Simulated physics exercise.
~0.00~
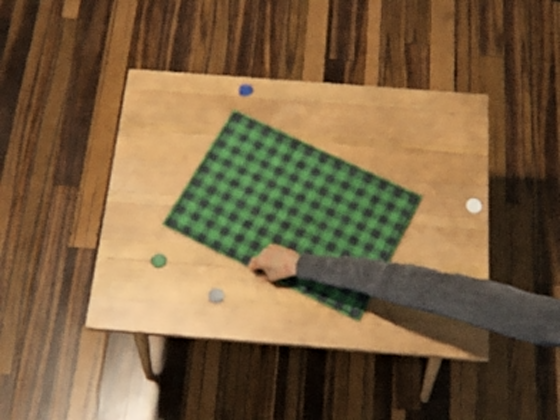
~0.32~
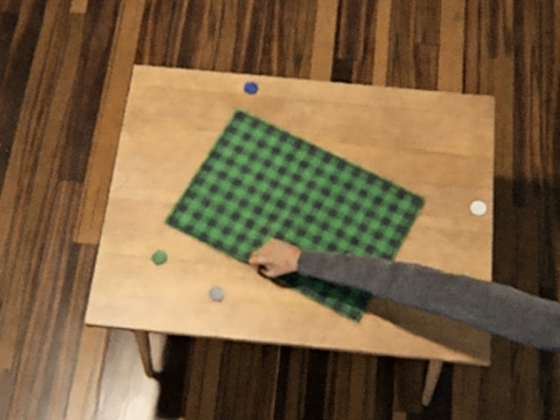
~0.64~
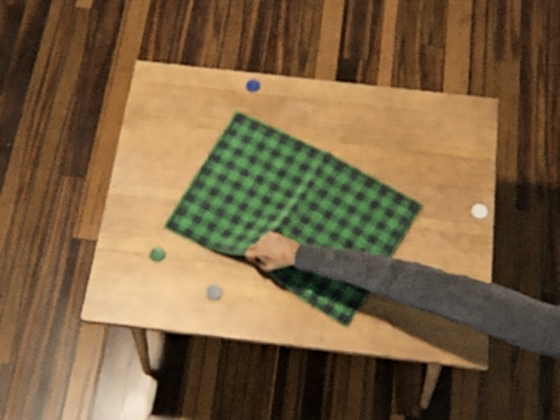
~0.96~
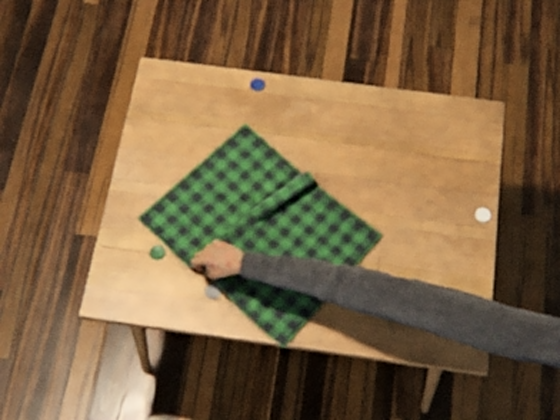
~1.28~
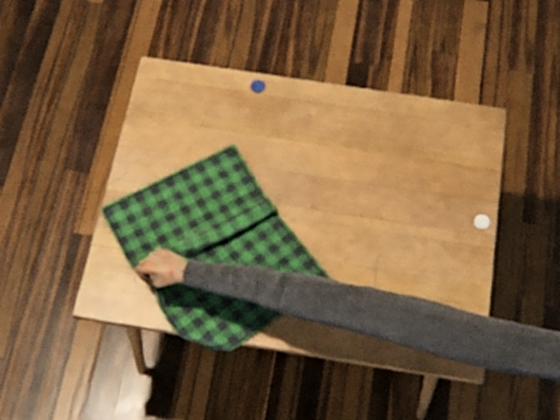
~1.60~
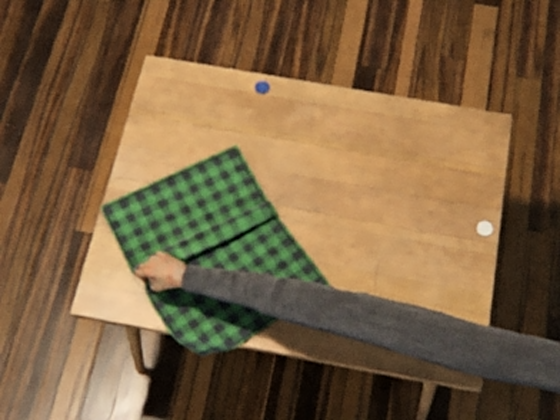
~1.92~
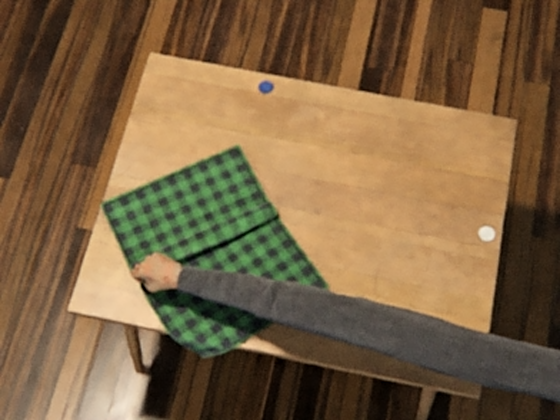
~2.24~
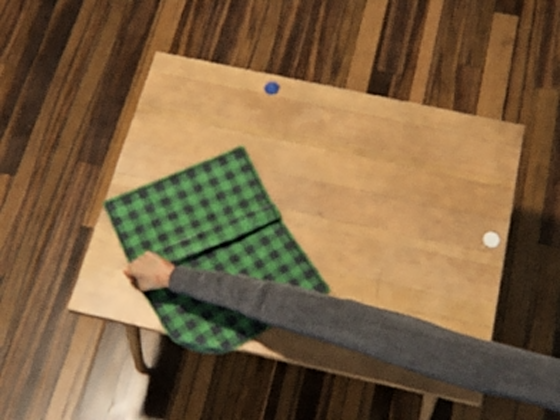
The clip opens on a wooden table holding a green and dark checked cloth spread flat, with a blue, a white, a green and a grey disc lying around it. A hand in a grey sleeve, reaching in from the right, grips the cloth's lower edge. It pulls the fabric toward the lower left, raising a fold across the middle as the whole cloth slides along. The cloth passes over the green and grey discs, hiding both. It comes to rest creased at the table's lower left, the hand still at its edge, while the blue and white discs remain uncovered.
